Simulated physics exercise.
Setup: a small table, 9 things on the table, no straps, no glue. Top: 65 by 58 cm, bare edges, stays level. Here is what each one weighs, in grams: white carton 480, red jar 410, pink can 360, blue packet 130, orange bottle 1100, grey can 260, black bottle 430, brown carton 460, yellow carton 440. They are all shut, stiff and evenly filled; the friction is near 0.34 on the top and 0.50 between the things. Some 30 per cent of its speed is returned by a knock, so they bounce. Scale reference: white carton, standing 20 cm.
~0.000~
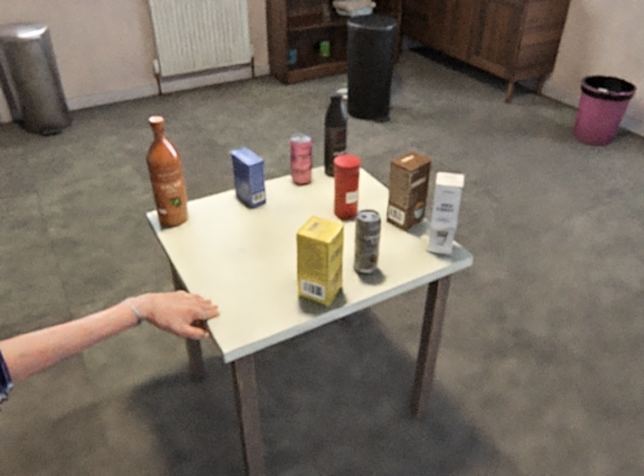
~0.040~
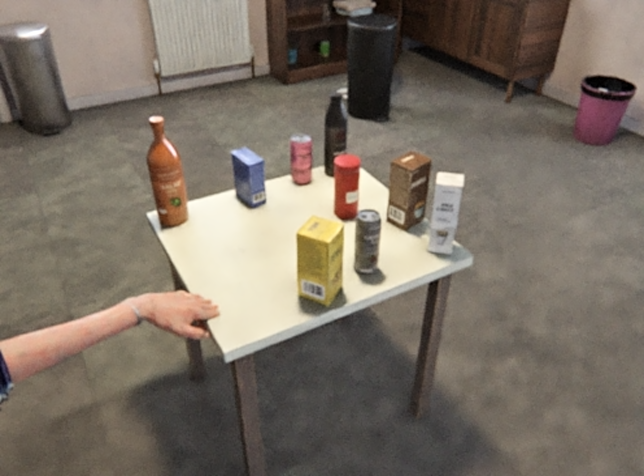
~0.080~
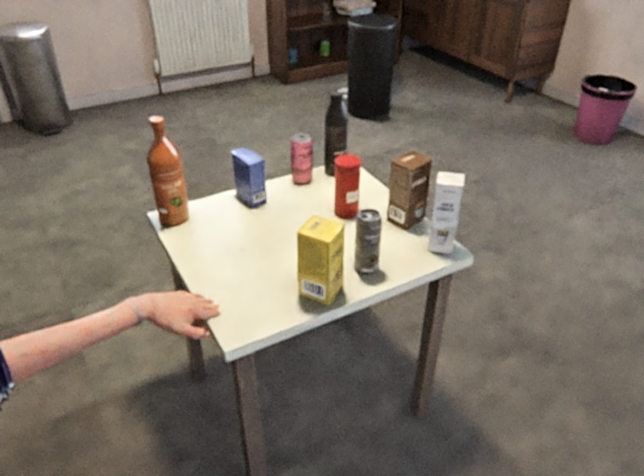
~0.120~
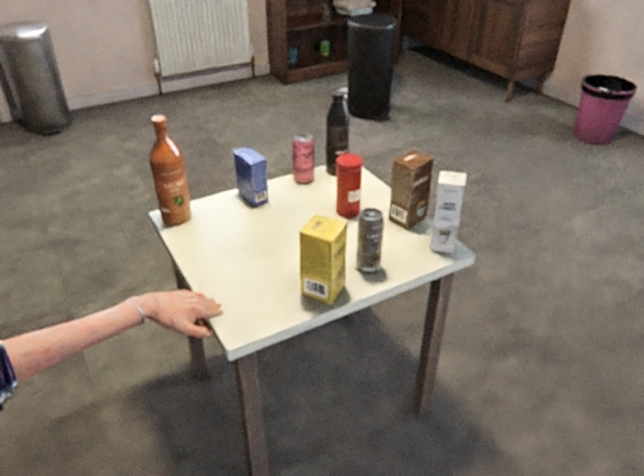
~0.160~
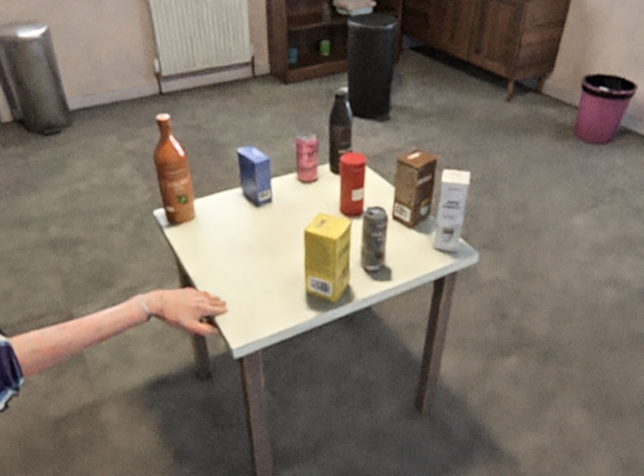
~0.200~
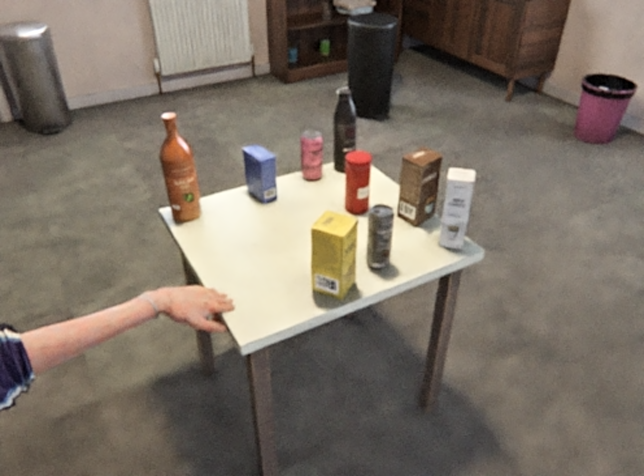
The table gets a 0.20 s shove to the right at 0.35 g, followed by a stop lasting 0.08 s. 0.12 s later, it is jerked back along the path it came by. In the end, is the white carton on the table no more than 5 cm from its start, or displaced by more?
It is displaced by more.
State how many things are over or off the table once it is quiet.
4.
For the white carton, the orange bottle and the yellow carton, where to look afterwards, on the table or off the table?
Observed: White carton exits its support; orange bottle exits its support; yellow carton remains in bounds.
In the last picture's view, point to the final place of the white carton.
It comes to a stop close to (416, 387).
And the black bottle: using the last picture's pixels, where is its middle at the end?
It finishes around (365, 270).
After 0.80 s, white carton, black bottle and brown carton now off the table; orange bottle 56° off upright; blue packet 7° off upright.
After 1.40 s, orange bottle 57° off upright; blue packet 6° off upright.
In the end (3.7 s), off the table, white carton, orange bottle, black bottle and brown carton; not toppled but over 5 cm from the start, blue packet; the other 4 under 5 cm from the start. At the end, from the last picture's camera, white carton near (416, 387).
